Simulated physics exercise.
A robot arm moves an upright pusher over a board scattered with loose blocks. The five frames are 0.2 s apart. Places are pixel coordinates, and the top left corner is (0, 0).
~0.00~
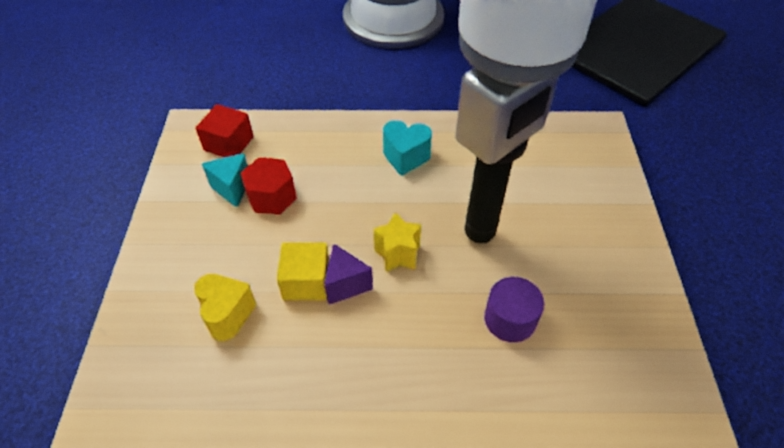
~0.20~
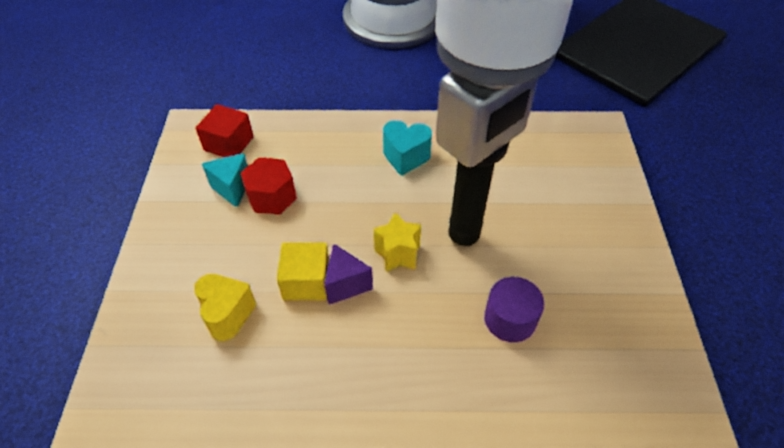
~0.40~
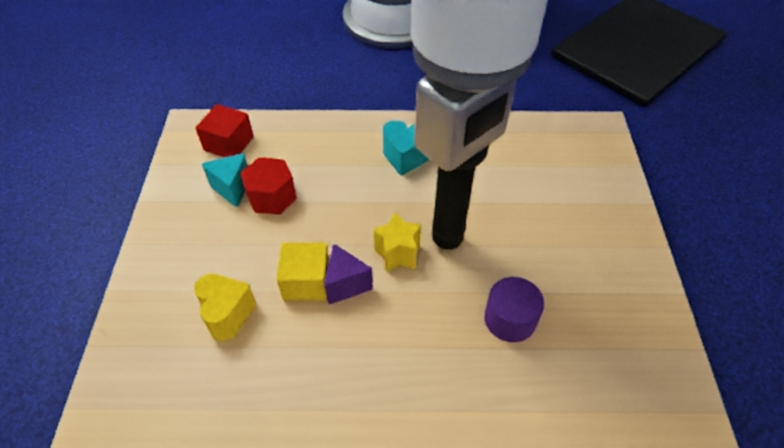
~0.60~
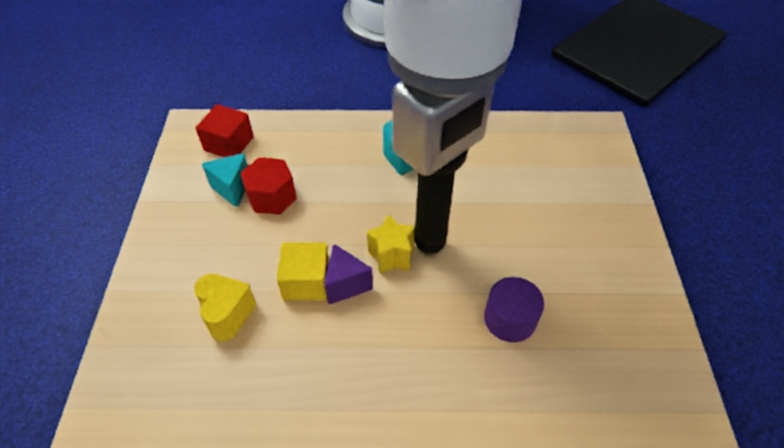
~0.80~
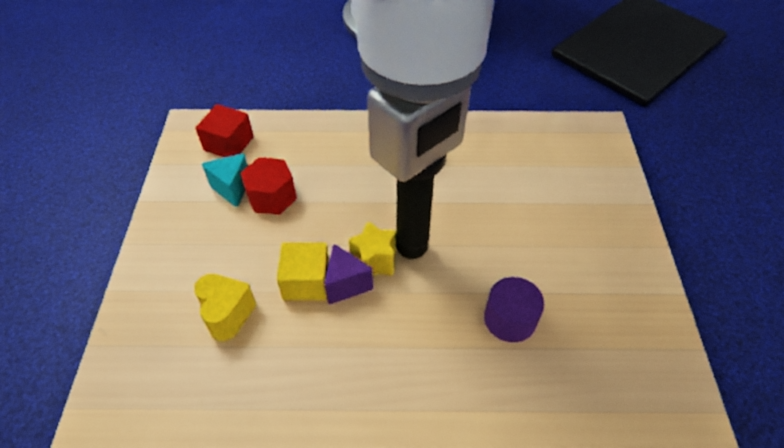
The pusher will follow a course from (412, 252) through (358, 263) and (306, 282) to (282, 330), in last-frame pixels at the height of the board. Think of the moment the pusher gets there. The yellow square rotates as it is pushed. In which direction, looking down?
The block turns counter-clockwise.
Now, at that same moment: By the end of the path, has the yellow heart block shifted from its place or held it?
Once the path ends, it is somewhere new.
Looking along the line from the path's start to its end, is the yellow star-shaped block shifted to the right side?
My answer is yes.
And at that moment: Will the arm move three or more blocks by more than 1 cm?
In short: Yes.
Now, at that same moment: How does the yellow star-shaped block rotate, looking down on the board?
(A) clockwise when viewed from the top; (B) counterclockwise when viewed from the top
That would be A.
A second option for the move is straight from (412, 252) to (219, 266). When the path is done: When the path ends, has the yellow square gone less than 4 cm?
No.
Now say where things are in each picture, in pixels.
In the first frame, pusher tip (480, 232); block tops, yellow heart block (218, 295); yellow square (302, 260); purple triangular piece (344, 265); yellow star-shaped block (398, 232).
In the second frame, pusher (464, 234); blocks unchanged.
In the third frame, pusher (448, 237); blocks unchanged.
In the fourth frame, pusher (430, 241); yellow star-shaped block (392, 234).
In the fifth frame, pusher (412, 246); yellow heart block (218, 295); yellow square (302, 260); purple triangular piece (344, 265); yellow star-shaped block (374, 240).
The first path, step by step. One third of the way, pusher (356, 258); yellow square (272, 269); purple triangular piece (312, 285); yellow star-shaped block (321, 250), turned 20° anticlockwise.
Two thirds of the way, pusher (304, 277); yellow heart block (181, 310), turned 30° clockwise; yellow square (225, 288), turned 40° anticlockwise; purple triangular piece (301, 291), turned 35° anticlockwise; yellow star-shaped block (266, 264).
At the end, pusher (280, 326); yellow heart block (146, 318), turned 50° clockwise; yellow square (194, 305), turned 20° anticlockwise; purple triangular piece (298, 334), turned 90° anticlockwise; yellow star-shaped block (246, 295), turned 25° clockwise.
